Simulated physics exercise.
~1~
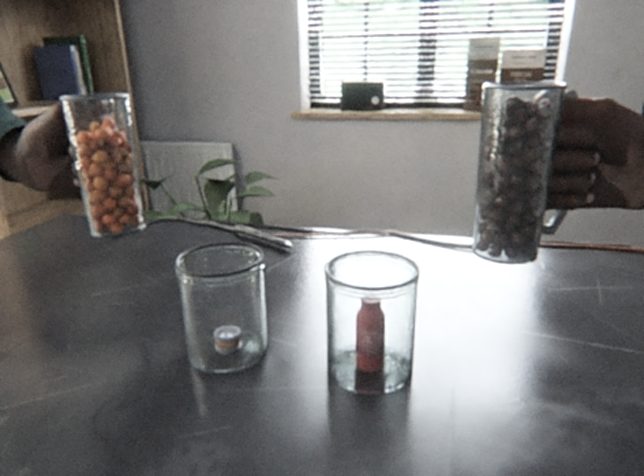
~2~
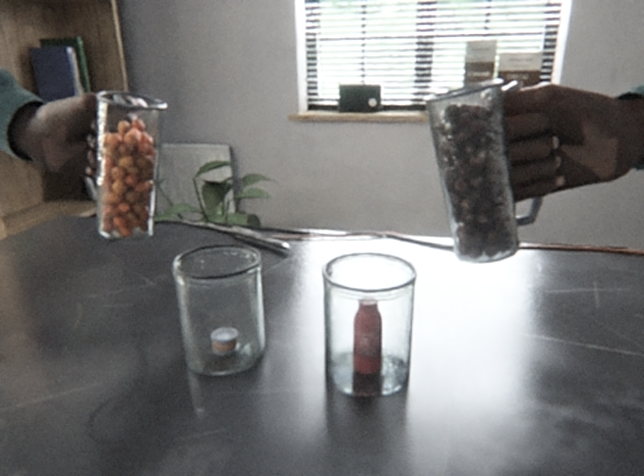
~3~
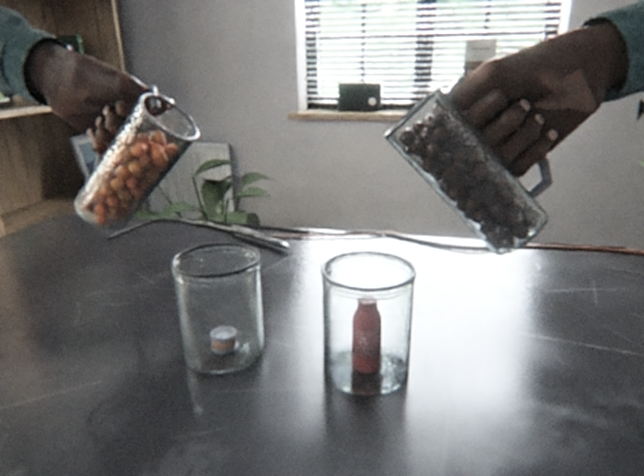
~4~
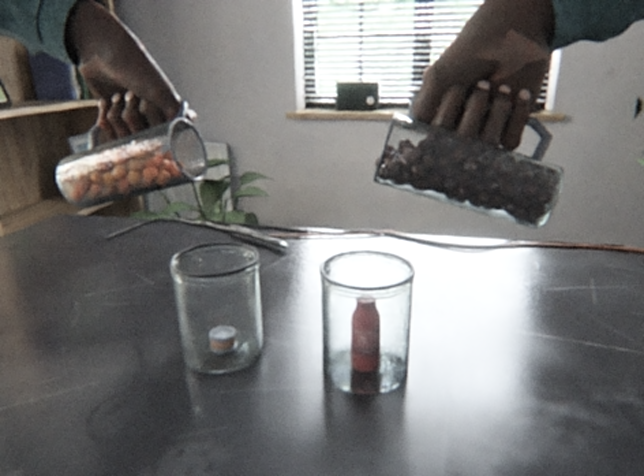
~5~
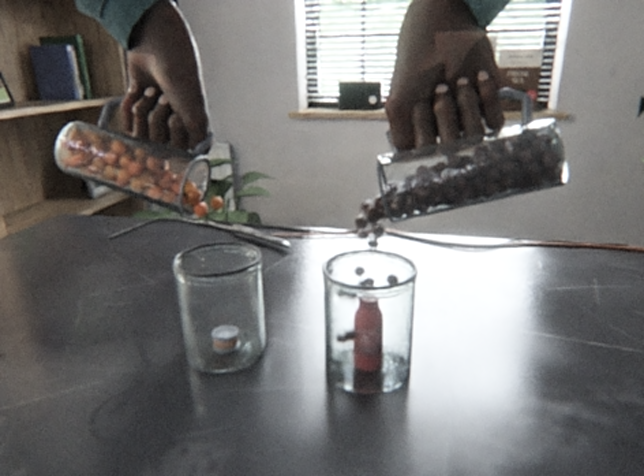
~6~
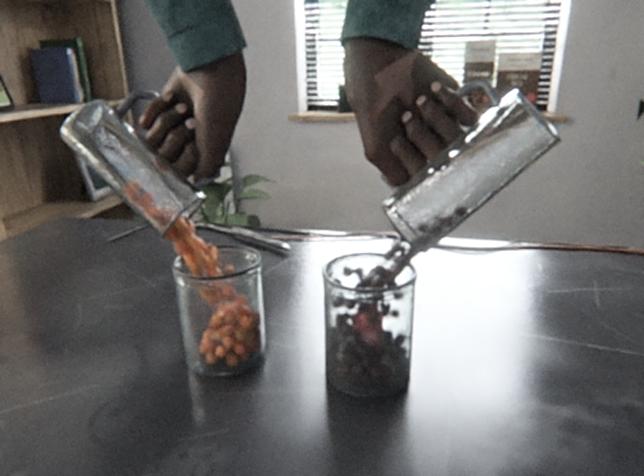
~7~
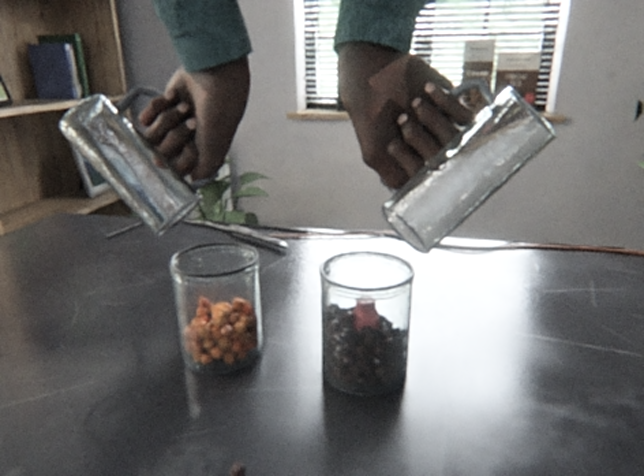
The clip opens on two hands holding glass mugs, one of small orange pieces and one of dark round pieces, above two clear glasses on a dark table. A small pale object sits in the left glass and a red bottle stands in the right. The hands swing the mugs inward and tip them onto their sides. Dark pieces begin to tumble out first, then both mugs tilt further and their contents pour down. Finally the mugs are empty, the left object is buried under orange pieces, the red bottle's top still shows, and one stray piece lies on the table.
